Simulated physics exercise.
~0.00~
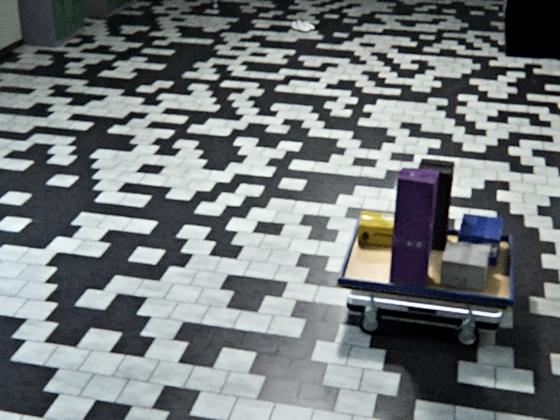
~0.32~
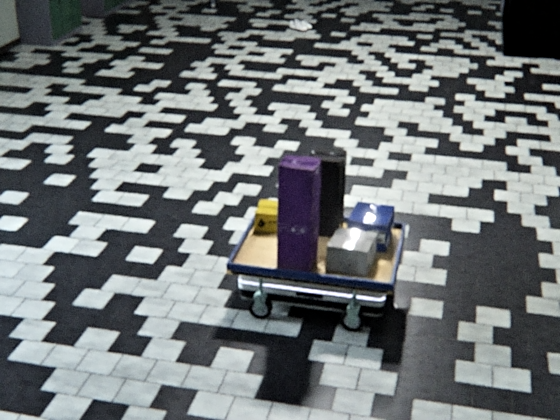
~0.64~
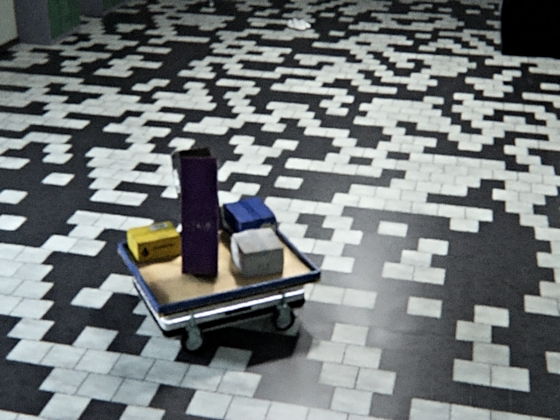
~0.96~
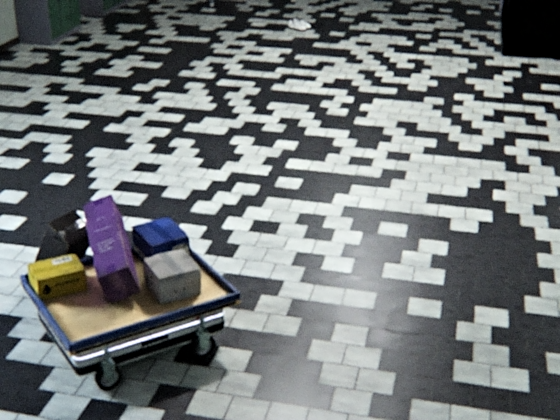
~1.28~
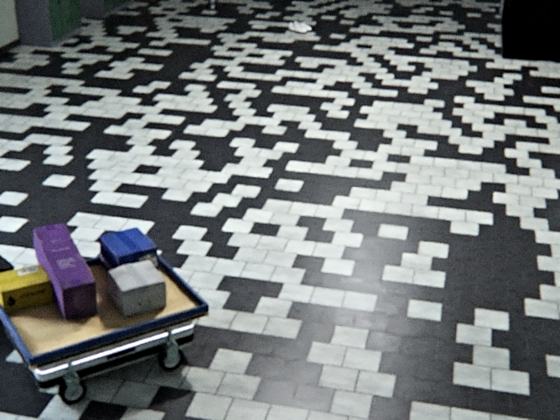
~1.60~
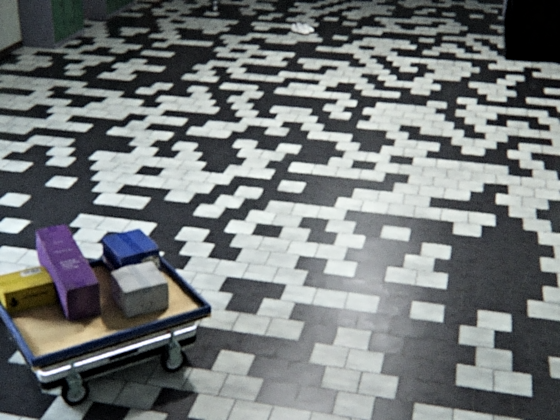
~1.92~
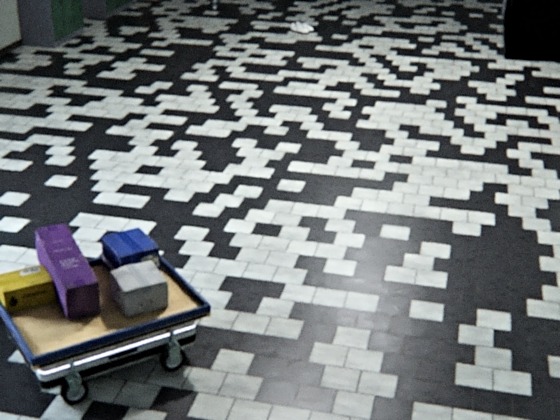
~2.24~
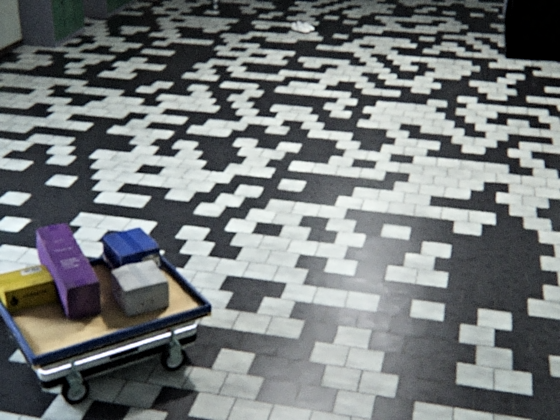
A wheeled cart carrying a handful of boxes rolled leftward across a black and white tiled floor and turned, its tall purple and black boxes tipping over, then stopped with the purple one lying beside the yellow, blue and white parcels still aboard.
